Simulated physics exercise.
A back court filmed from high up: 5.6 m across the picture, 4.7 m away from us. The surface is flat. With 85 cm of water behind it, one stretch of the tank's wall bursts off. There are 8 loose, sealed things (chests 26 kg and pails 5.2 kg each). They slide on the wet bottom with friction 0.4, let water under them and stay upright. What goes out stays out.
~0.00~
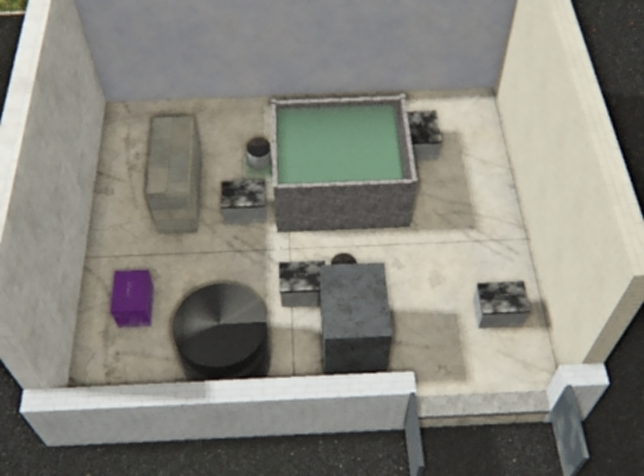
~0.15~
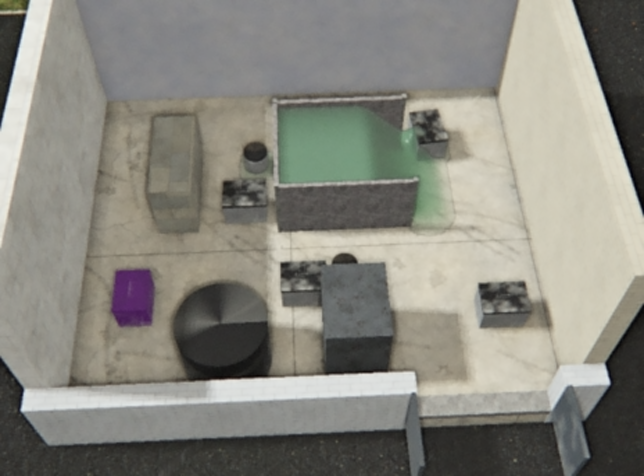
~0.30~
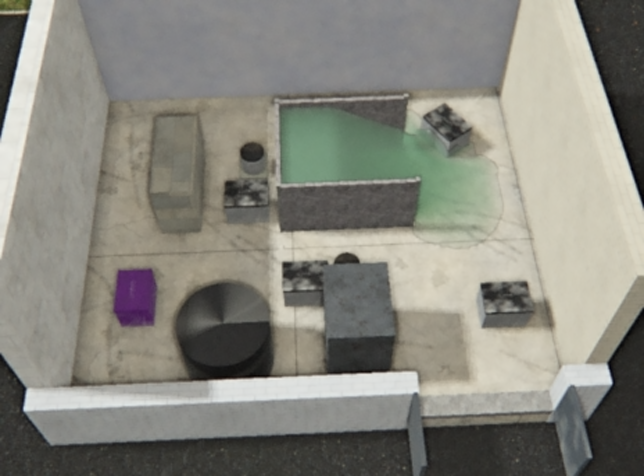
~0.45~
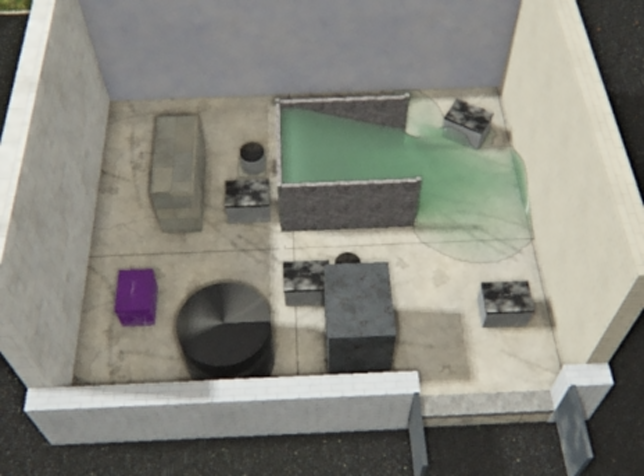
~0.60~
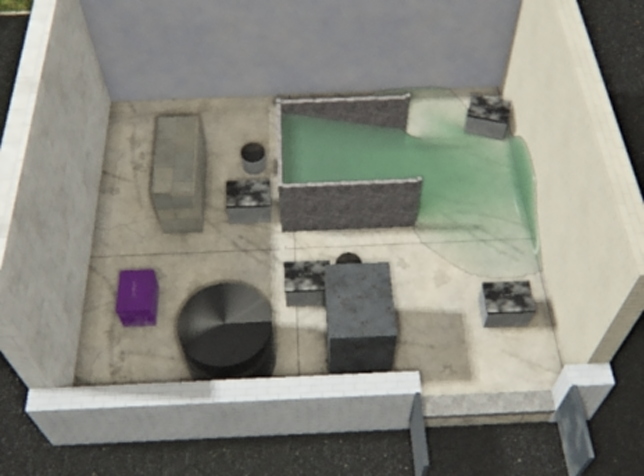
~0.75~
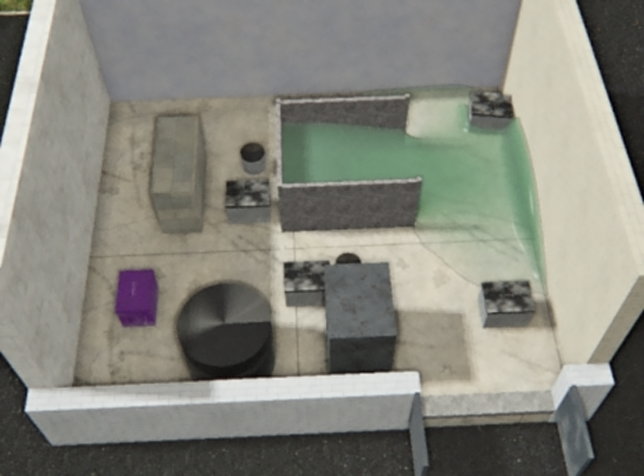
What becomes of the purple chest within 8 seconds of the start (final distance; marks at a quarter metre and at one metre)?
Purple chest barely shifts.
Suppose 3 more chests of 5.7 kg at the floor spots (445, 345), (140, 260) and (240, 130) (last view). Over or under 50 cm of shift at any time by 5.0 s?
In turn: Past it, short of it, over.
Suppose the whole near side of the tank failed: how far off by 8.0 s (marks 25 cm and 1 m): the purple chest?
Then the purple chest slides a little.
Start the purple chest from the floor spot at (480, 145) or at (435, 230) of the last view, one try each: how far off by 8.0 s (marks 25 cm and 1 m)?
In turn: It ends far away; it ends far away.
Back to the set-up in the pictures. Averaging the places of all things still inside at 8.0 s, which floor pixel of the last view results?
At about (223, 241).
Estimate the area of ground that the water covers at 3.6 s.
Some 17 m2.
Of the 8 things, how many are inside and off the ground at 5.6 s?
I count 1.
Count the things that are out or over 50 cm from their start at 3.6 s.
3 of them.
After 1.6 s the purple chest is near (135, 290), 0.0 m from its start, aground; 0 of 8 are out; 0 afloat.
After 3.6 s the purple chest is near (135, 290), 0.0 m from its start, aground; 0 of 8 are out; 1 afloat.
After 5.6 s the purple chest is near (135, 290), 0.0 m from its start, aground; 1 of 8 are out; 1 afloat.
After 8.0 s the purple chest is near (135, 290), 0.0 m from its start, aground; 1 of 8 are out; 0 afloat.
